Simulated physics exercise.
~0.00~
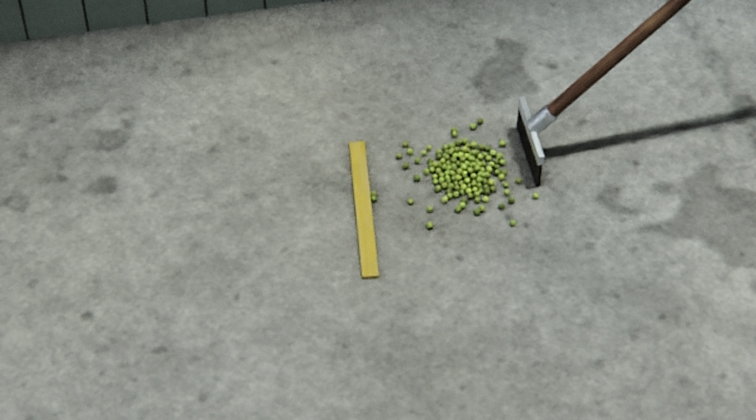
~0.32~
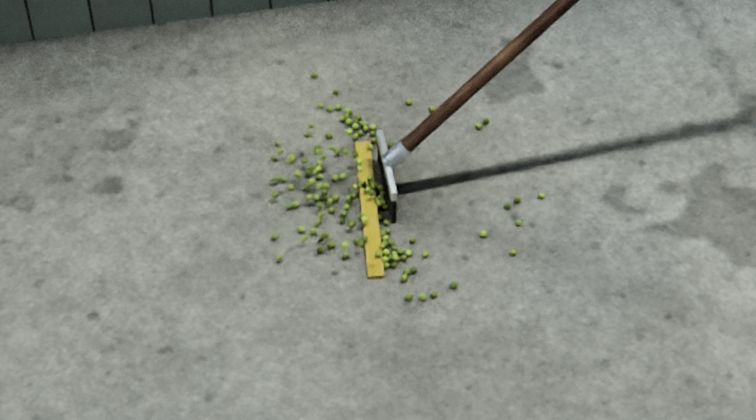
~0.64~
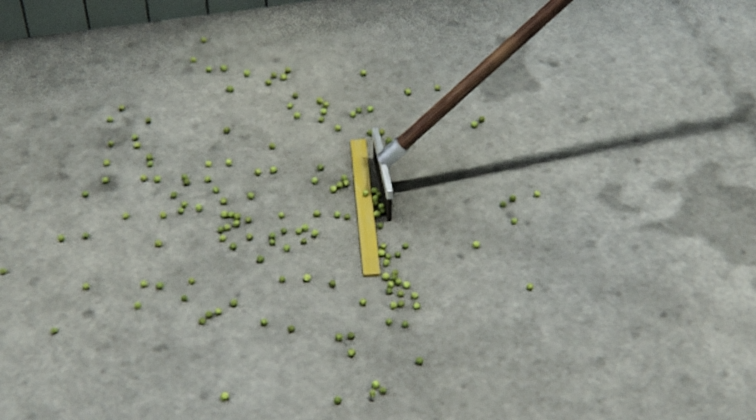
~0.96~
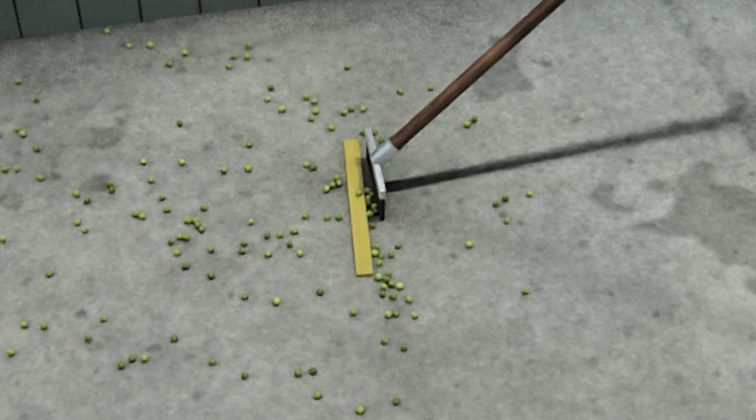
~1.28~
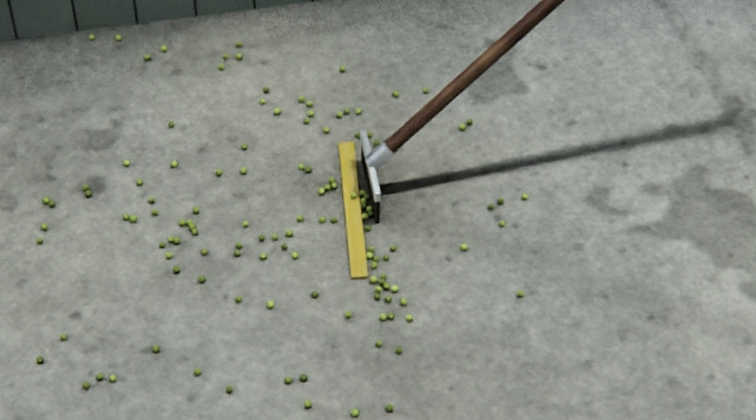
A long-handled squeegee pushing green peas left into a yellow strip and stopping against it, the peas scattering widely across grey concrete.
